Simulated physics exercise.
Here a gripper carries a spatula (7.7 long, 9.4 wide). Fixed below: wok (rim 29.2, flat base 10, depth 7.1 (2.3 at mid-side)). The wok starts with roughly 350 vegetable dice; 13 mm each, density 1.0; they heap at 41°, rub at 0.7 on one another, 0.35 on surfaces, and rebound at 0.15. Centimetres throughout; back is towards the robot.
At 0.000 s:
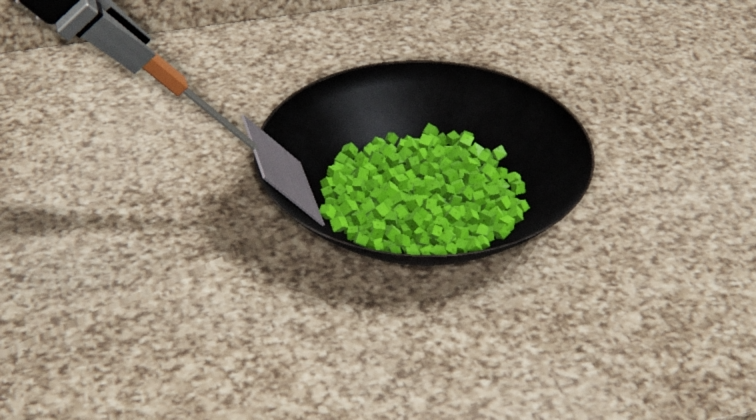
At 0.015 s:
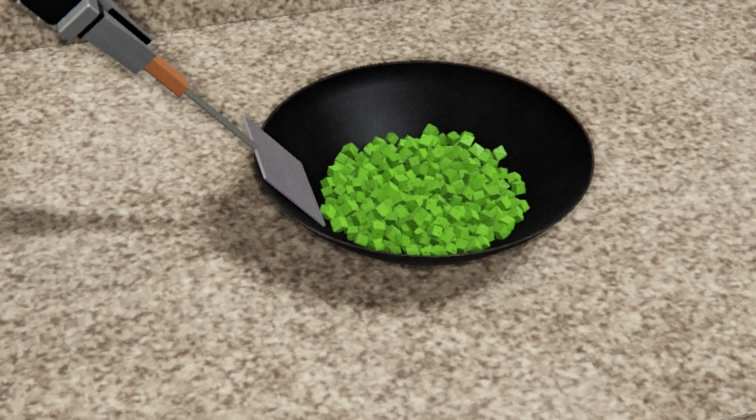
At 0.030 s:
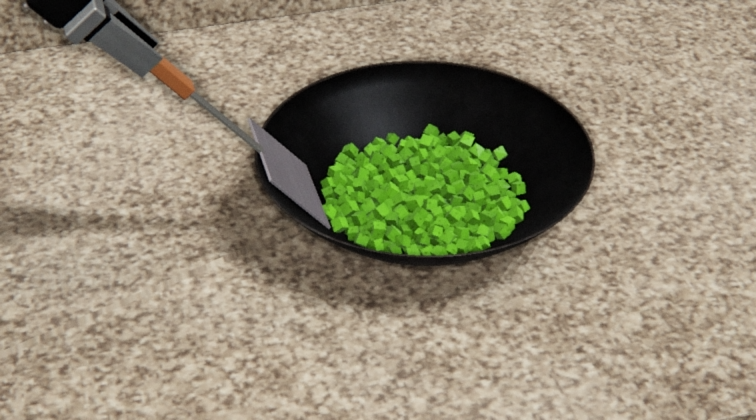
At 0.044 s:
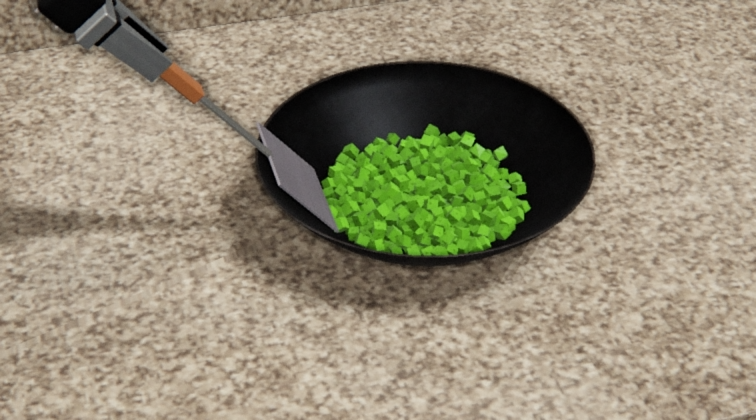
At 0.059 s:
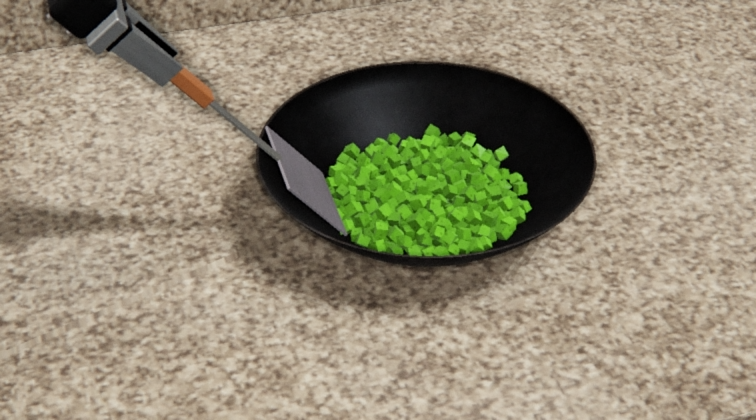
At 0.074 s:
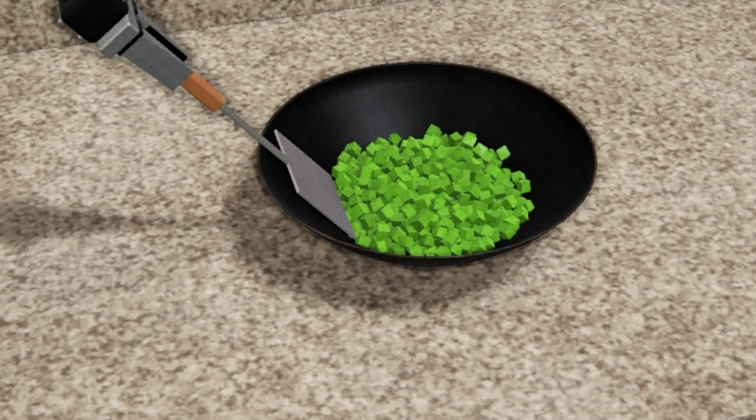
A heap of bright green cubes sits in a black wok on a speckled beige and brown stone-like countertop, seen from above at an angle. A robotic gripper reaches in from the upper left, holding a spatula with an orange-brown handle section and a flat grey blade at the wok's left side. The spatula slides slowly a short way right and slightly down, nudging the nearest cubes slightly rightward, while the camera stays still.
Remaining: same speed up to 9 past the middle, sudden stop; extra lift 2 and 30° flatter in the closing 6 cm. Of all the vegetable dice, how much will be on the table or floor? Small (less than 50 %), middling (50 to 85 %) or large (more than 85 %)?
Share on the table or floor: Small (less than 50 %).
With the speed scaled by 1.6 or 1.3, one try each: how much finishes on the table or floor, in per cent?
Some 50 and 45 per cent.
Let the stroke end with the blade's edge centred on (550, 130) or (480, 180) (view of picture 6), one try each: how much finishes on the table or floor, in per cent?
Some 60 and 5 per cent.
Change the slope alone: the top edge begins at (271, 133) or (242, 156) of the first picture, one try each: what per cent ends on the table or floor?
About 40 and 35 per cent.
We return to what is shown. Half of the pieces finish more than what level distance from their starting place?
Some 14 cm.
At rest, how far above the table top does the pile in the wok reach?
Roughly 8.5 cm.
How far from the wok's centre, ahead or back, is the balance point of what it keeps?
Some 5.5 cm ahead.
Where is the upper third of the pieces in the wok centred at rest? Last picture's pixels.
Near (539, 138).
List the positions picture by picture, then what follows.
Spatula top edge at (253, 145), sloping 51°; upper third of the load around (422, 187), from x 325 to 520, top at y 130; 351 in the wok, in the first frame.
Spatula top edge at (254, 146), sloping 51°; upper third of the load around (422, 187), from x 330 to 520, top at y 130, in the second frame.
Spatula top edge at (259, 149), sloping 51°; upper third of the load around (423, 188), from x 330 to 520, top at y 135, in the third frame.
Spatula top edge at (268, 153), sloping 51°; upper third of the load around (423, 188), from x 330 to 520, top at y 135, in the fourth frame.
Spatula top edge at (277, 156), sloping 51°; upper third of the load around (428, 188), from x 330 to 525, top at y 135, in the fifth frame.
Spatula top edge at (286, 160), sloping 51°; upper third of the load around (434, 187), from x 340 to 525, top at y 135; 351 in the wok, in the sixth frame.
After 0.21 s, sloping 51°, highest piece 9 above the table; 350 in the wok, 1 on the blade or in flight.
After 0.34 s, sloping 41°, highest piece 10 above the table; 335 in the wok, 16 on the blade or in flight.
After 0.61 s, sloping 21°, highest piece 8 above the table; 224 in the wok, 123 on the table or floor, 4 on the blade or in flight.
After 1.66 s, sloping 21°, highest piece 8 above the table; 224 in the wok, 127 on the table or floor.
At rest, 224 in the wok, 127 on the table or floor. That is 36 % on the table or floor.
